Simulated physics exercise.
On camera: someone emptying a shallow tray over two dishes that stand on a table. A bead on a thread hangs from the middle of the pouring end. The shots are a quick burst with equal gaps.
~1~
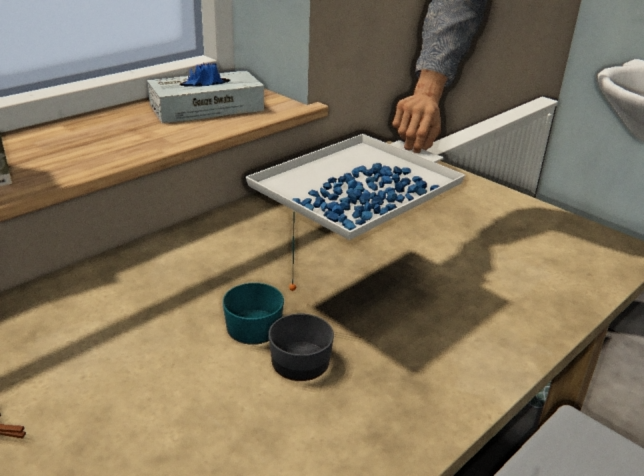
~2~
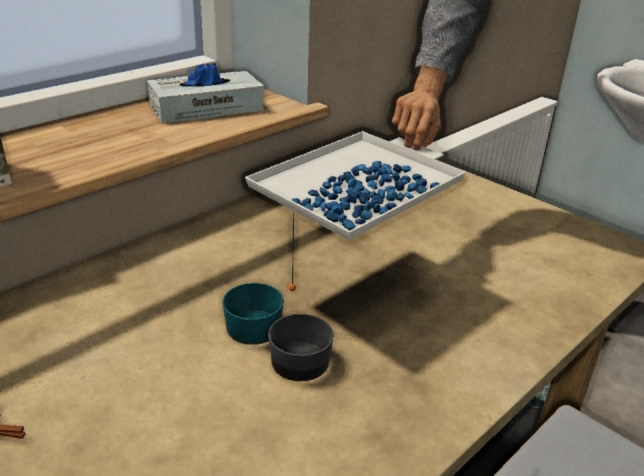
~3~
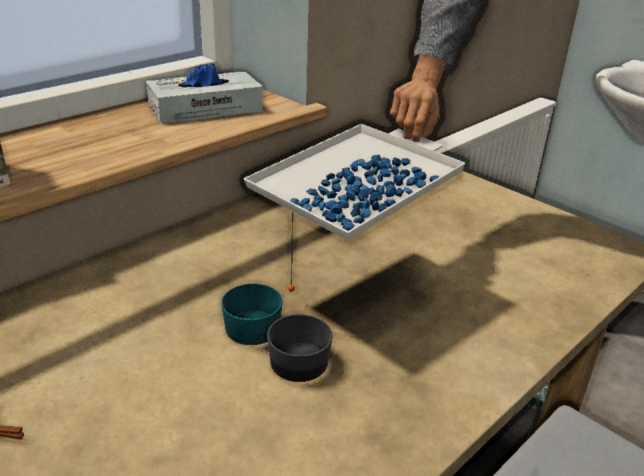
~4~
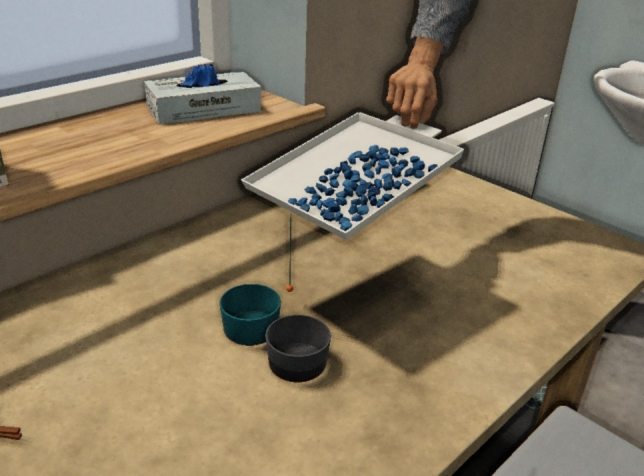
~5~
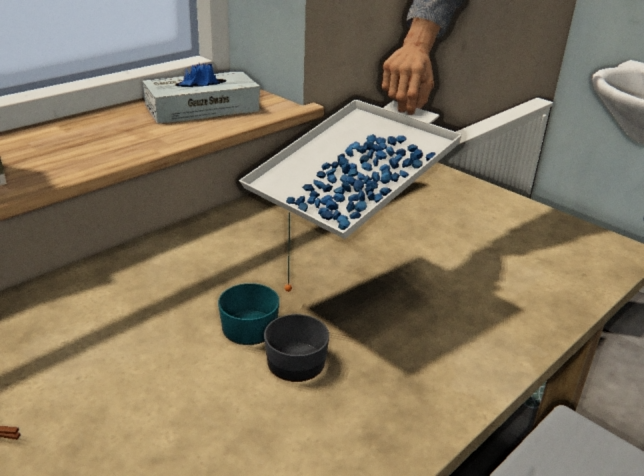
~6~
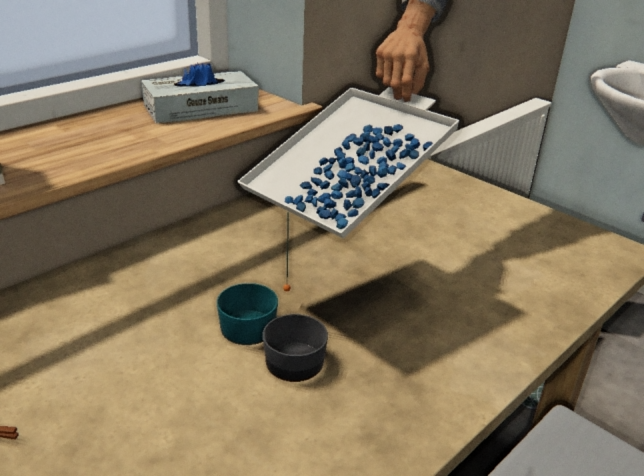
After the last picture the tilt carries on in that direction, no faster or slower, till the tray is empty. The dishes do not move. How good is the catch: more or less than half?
They take more than half between them.
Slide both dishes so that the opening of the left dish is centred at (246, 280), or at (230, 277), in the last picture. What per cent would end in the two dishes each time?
About 40 and 50 per cent.
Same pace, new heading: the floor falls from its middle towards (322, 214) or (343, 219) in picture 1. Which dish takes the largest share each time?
One: The right dish. Two: The right one.
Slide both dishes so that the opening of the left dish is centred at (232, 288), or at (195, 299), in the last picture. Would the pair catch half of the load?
In turn: Above a half; below a half.
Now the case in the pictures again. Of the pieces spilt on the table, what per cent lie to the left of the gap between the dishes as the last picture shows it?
Near 80 %.
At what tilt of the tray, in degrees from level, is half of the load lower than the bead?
At some 105 degrees.
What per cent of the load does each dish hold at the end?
About: Left dish 40, right dish 30 per cent.
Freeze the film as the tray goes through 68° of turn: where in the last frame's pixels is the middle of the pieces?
Near (299, 196).
Soon after the last picture, tray tipped steeply; nearly all on the tray; a stray few in the air.
A little later, tray tipped past a quarter turn; a stray few on the tray; about a quarter in the right dish; about a quarter in the left dish; about a quarter outside both; about a third in the air.
Later still, tray tipped past a quarter turn; about a quarter in the right dish; about half in the left dish; about a quarter outside both.
At rest, tray tipped past a quarter turn; about a quarter in the right dish; about half in the left dish; about a quarter outside both.
